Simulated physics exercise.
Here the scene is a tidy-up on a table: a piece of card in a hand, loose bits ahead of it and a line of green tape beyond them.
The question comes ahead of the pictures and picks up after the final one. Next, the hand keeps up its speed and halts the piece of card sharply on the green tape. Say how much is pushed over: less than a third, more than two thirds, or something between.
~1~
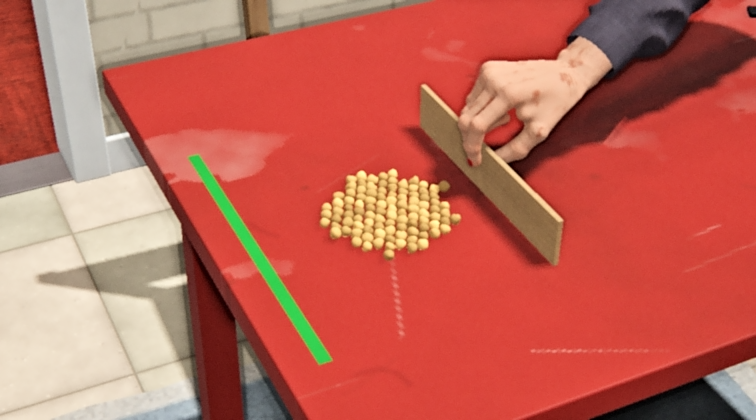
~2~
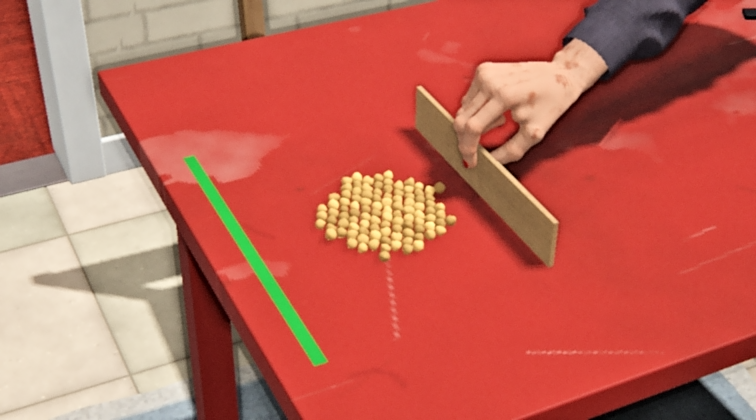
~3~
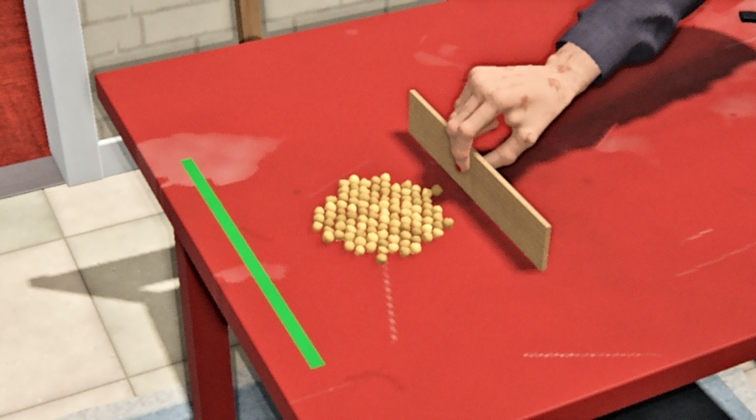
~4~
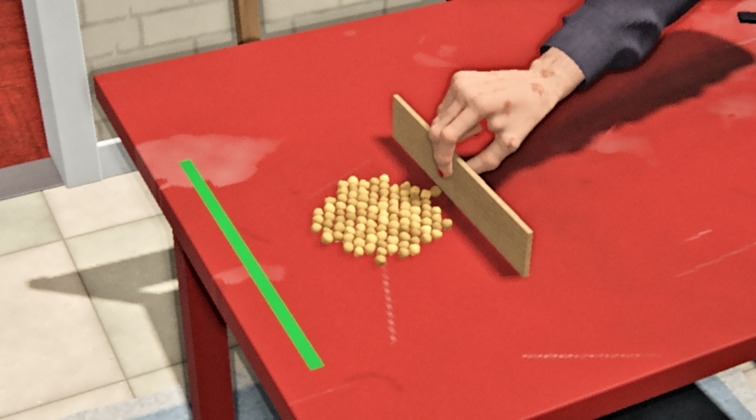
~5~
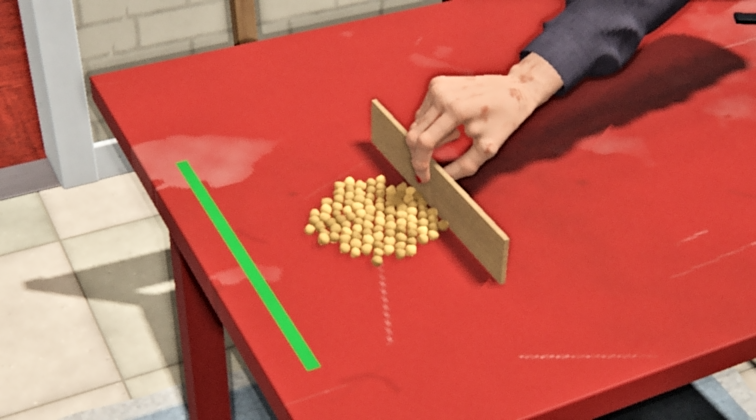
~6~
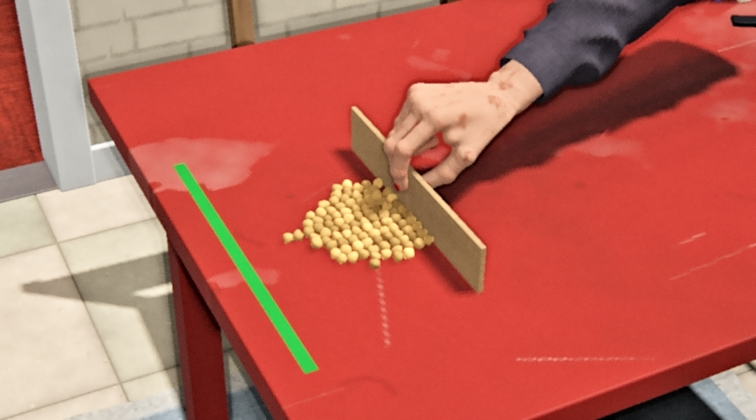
I'd say one third up to two of it falls.
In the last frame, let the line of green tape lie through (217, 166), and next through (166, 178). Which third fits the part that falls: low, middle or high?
First try: Under a third; second try: More than two thirds.
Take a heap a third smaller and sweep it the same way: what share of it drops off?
Roughly 50 per cent of the heap.
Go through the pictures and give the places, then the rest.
Piece of card near (547, 231), at rest; green tape near (199, 165), about two fingers from the edge; edge at (216, 264); the heap near (391, 210), dried chickpeas, in the first picture.
Piece of card near (543, 232), at rest, in the second picture.
Piece of card near (535, 236); the heap near (384, 214), in the third picture.
Piece of card near (517, 242), in the fourth picture.
Piece of card near (494, 249); the heap near (379, 216), a little pushed along, in the fifth picture.
Piece of card near (472, 258); green tape near (184, 174); edge at (202, 273); the heap near (364, 223), near two thirds pushed along, in the sixth picture.
Shortly afterwards, piece of card still moving, near (322, 195); heap all on the table, its front near (216, 260).
Next, piece of card stopped at the green tape; heap near half over the edge.
Some moments later, piece of card stopped at the green tape; heap near two thirds over the edge.
In the end, piece of card stopped at the green tape; heap near two thirds over the edge.
